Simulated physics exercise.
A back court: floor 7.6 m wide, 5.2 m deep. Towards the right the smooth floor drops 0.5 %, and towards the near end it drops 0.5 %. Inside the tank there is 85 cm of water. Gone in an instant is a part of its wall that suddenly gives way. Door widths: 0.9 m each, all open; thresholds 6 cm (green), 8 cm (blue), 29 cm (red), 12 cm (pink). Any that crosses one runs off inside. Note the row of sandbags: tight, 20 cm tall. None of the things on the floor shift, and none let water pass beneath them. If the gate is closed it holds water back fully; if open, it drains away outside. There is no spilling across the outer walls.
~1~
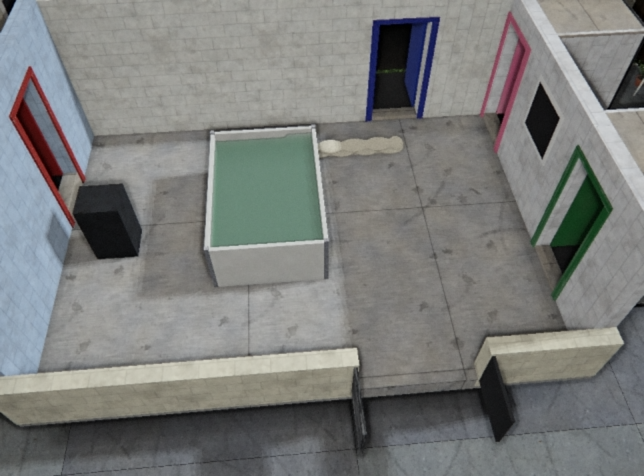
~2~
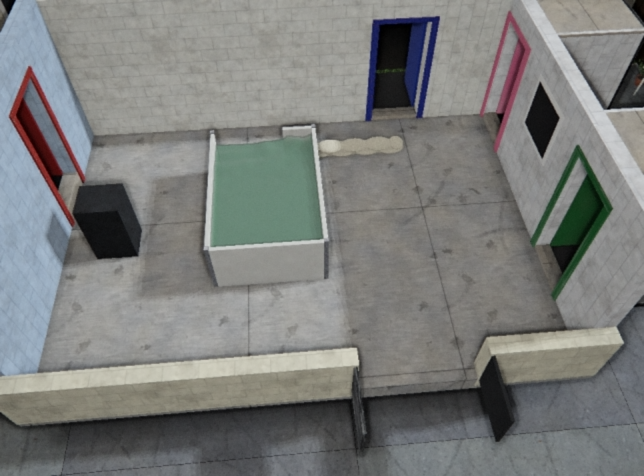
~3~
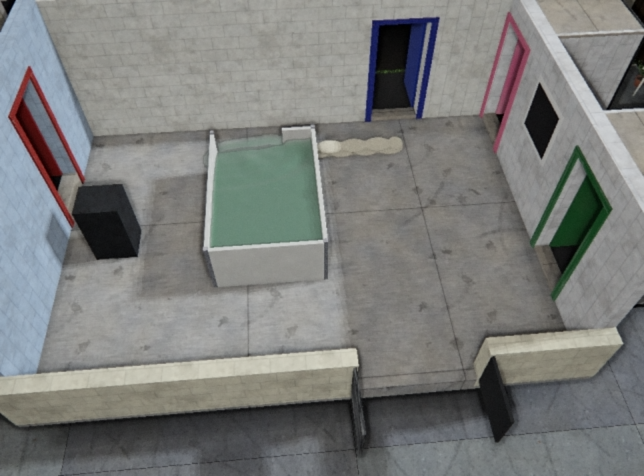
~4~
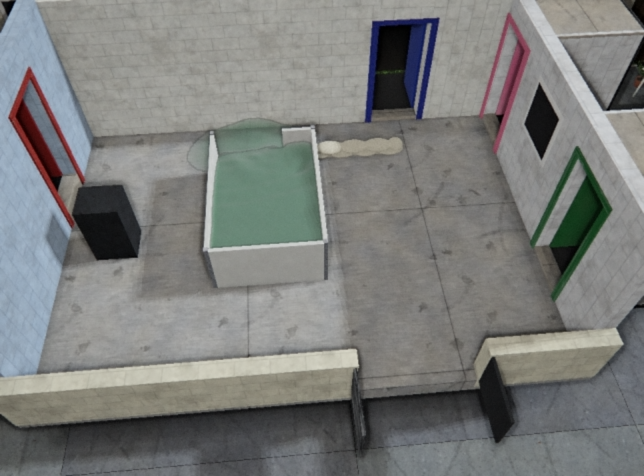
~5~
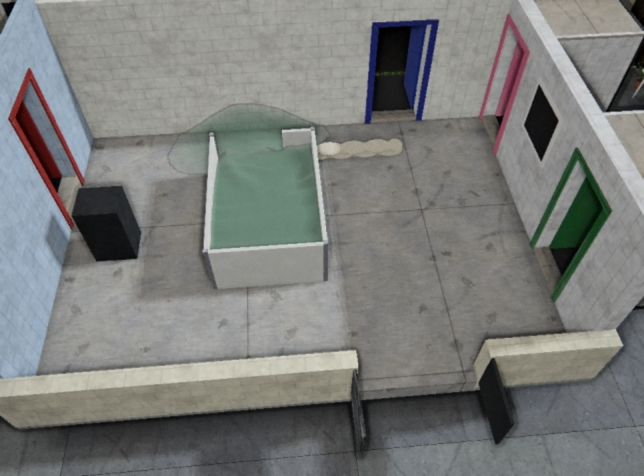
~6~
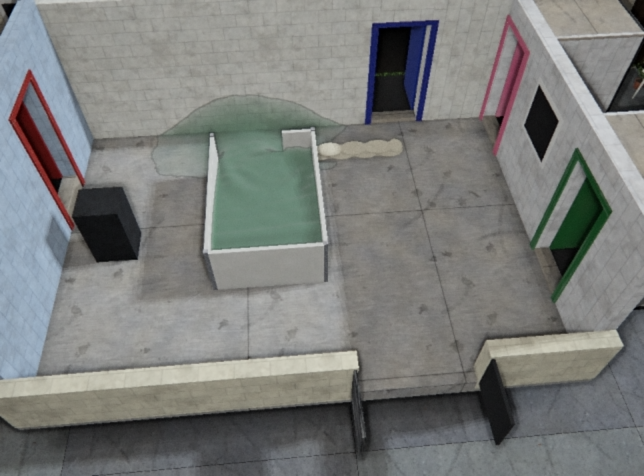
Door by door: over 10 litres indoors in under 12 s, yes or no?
Green door: Yes, blue door: Yes, red door: No, pink door: Yes.
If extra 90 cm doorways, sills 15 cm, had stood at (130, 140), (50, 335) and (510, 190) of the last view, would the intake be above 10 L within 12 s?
The first one exceeds it, the second one doesn't reach it, and the third one doesn't reach it.
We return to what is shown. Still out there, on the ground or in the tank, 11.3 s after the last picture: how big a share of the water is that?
Around 80 per cent of the water.
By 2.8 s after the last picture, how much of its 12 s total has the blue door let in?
I'd say close to 50 percent.
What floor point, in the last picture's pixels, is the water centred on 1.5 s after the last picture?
It lies at roughly (252, 179) in pixels.
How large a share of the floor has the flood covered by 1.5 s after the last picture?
Some 30 per cent of it.
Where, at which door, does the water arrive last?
Lab note: Last arrival at the green door.
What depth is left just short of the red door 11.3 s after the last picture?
It's about 7.0 cm.
Then, 0.7 s after the last picture water covers 20 % of the floor and is deepest (60 cm) near (245, 137); green door not reached, blue door 7 cm at the sill, 0 L in, red door not reached, pink door not reached.
Then, 1.5 s after the last picture water covers 30 % of the floor and is deepest (48 cm) near (95, 139); green door not reached, blue door 11 cm at the sill, 0 L in, red door 23 cm at the sill, 0 L in, pink door 23 cm at the sill, 18 L in.
Then, 2.8 s after the last picture water covers 50 % of the floor and is deepest (34 cm) near (31, 401); green door 2 cm at the sill, 0 L in, blue door 14 cm at the sill, 20 L in, red door 20 cm at the sill, 0 L in, pink door 31 cm at the sill, 213 L in.
Then, 6.3 s after the last picture water covers 90 % of the floor and is deepest (18 cm) near (105, 232); green door 3 cm at the sill, 0 L in, blue door 9 cm at the sill, 41 L in, red door 12 cm at the sill, 0 L in, pink door 16 cm at the sill, 392 L in.
Then, 11.3 s after the last picture water covers 95 % of the floor and is deepest (12 cm) near (575, 357); green door 11 cm at the sill, 61 L in, blue door 5 cm at the sill, 41 L in, red door 7 cm at the sill, 0 L in, pink door 9 cm at the sill, 406 L in.
